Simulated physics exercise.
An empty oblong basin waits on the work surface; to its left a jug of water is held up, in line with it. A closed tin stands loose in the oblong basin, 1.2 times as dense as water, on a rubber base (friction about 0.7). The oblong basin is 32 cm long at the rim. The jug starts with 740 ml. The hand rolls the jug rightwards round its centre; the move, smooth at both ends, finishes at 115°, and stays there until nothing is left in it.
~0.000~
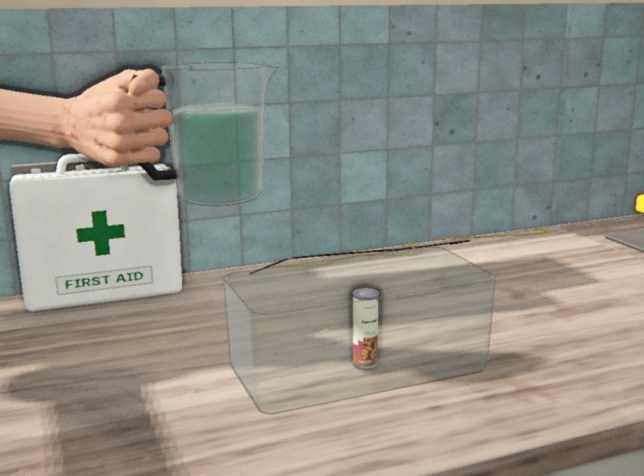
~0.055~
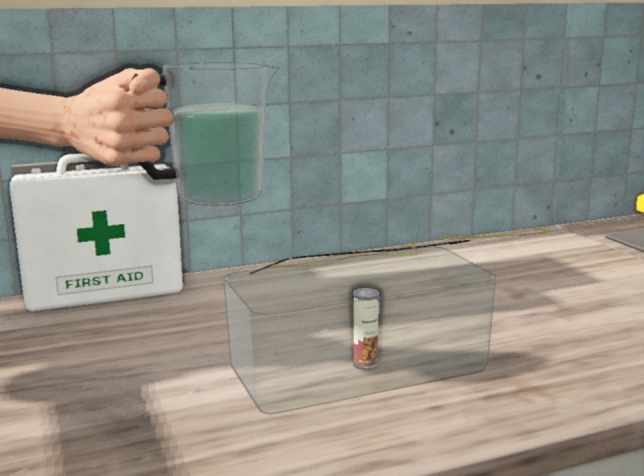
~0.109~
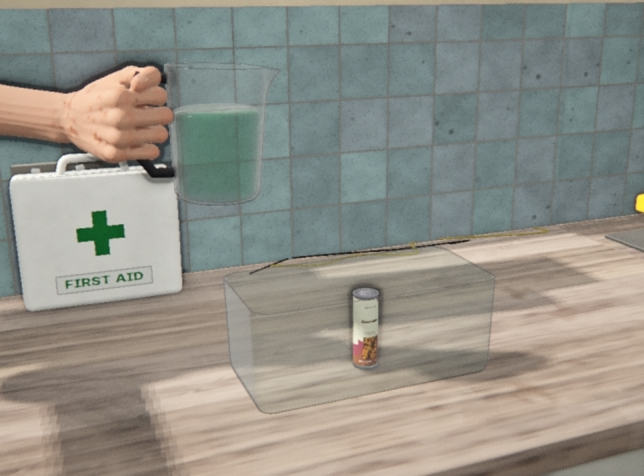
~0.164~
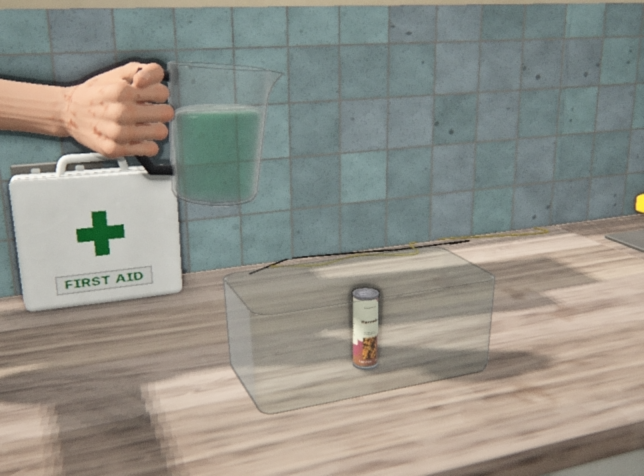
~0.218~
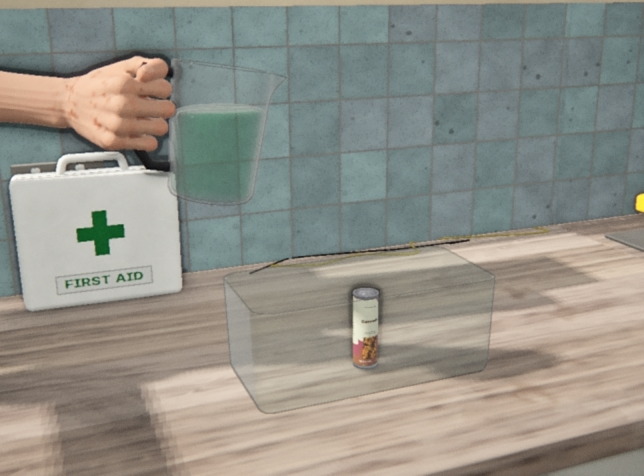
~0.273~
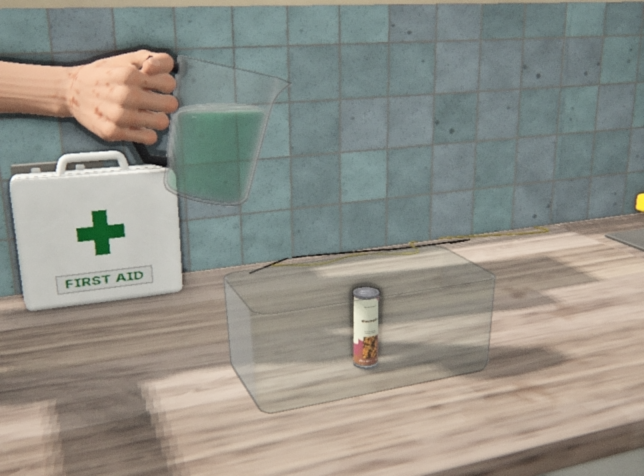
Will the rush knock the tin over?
It goes over.
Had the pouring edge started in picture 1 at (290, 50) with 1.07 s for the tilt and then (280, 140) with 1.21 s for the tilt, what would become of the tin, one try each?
First it topples; then it keeps standing.
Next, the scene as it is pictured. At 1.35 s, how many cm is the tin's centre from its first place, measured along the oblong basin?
Some 9 cm.
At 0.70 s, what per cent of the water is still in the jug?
Some 90 per cent.
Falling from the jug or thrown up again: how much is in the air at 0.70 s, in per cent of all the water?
Some 10 per cent.
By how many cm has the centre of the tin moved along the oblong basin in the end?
About 9.5 cm.
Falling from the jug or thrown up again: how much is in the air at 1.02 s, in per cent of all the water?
About 28 per cent.
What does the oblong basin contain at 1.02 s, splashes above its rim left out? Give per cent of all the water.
About 46 per cent.
After 0.70 s the tilt is 72° and 90 per cent is still to pour; the tin stands where it began.
After 1.02 s the tilt is 108° and 26 per cent is still to pour; the tin stands 2 cm from where it began.
After 1.35 s the tilt is 115° and 0 per cent is still to pour; the tin lies on its side.
After 1.71 s the tilt is 115° and 0 per cent is still to pour; the tin lies on its side.
In the end the tin lies on its side.
